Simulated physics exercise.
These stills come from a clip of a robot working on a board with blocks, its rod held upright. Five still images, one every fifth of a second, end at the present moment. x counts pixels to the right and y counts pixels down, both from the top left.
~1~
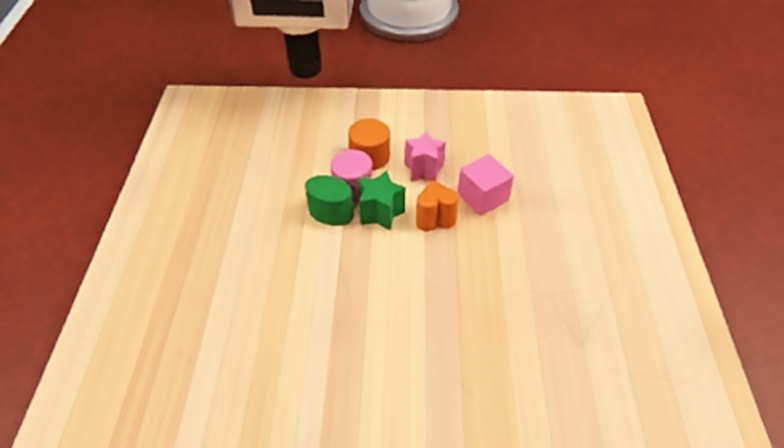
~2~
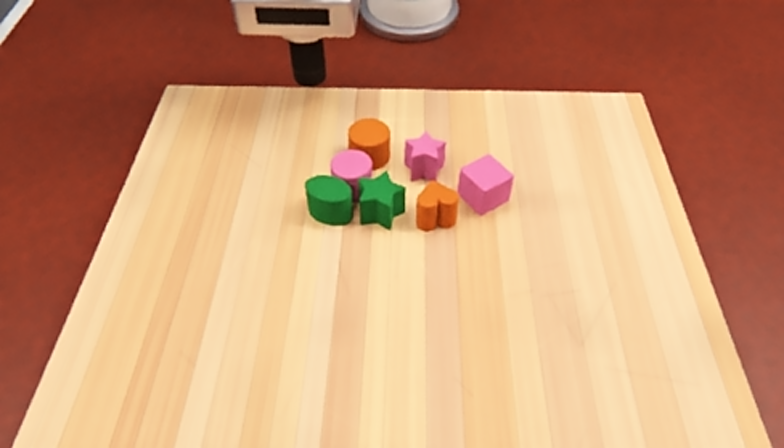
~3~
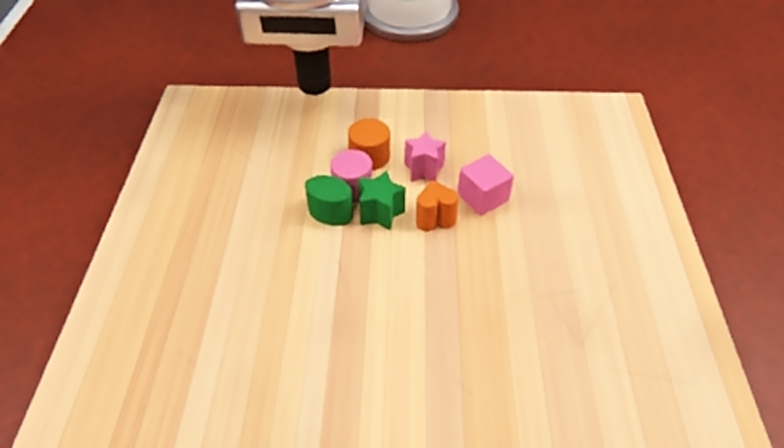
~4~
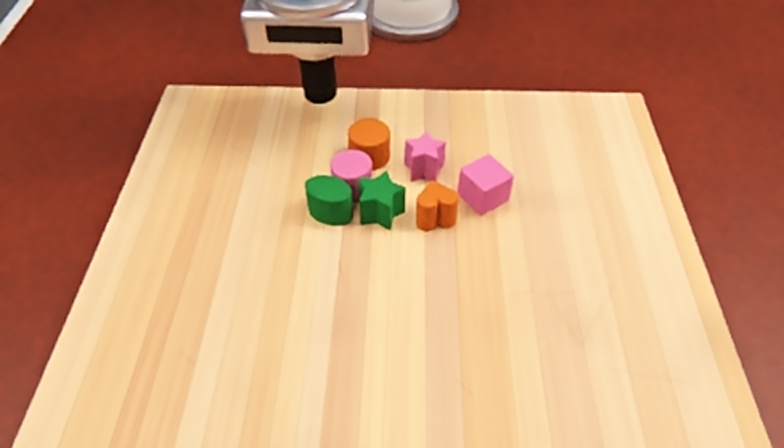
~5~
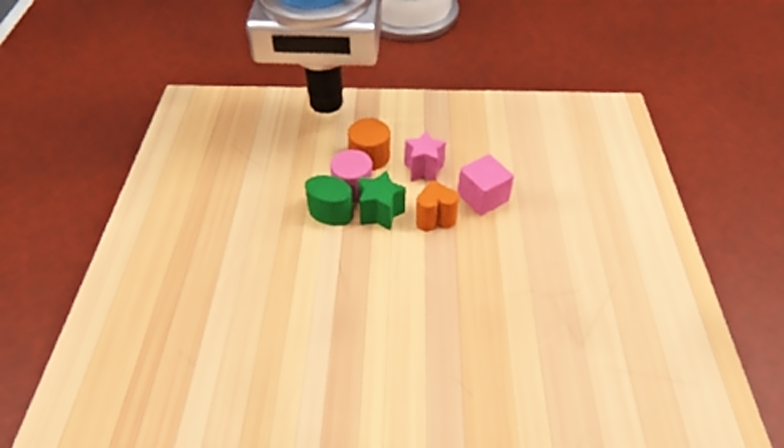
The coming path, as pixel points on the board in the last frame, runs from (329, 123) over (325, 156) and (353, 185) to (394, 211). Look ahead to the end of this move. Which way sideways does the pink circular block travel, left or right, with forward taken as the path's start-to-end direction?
The shift is leftward.
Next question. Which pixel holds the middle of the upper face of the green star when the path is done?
About (427, 245).
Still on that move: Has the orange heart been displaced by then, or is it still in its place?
At the end of the path, it will have moved.
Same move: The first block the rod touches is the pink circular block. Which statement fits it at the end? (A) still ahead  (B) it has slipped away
A.
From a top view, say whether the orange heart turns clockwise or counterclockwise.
That block twists counter-clockwise.
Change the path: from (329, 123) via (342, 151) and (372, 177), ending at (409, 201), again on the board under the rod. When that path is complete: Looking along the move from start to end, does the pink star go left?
Final answer: Yes.
What follows on the original path. One third of the way, rod (323, 138); nothing pushed yet.
Two thirds of the way, rod (353, 168); green oval block (327, 190), turned 10° clockwise; pink circular block (375, 185); green star (398, 208), turned 15° anticlockwise; orange heart (442, 197), turned 15° anticlockwise.
At the end, rod (394, 193); green oval block (327, 190), turned 10° clockwise; pink circular block (412, 215); green star (427, 245); orange heart (447, 200), turned 45° anticlockwise.
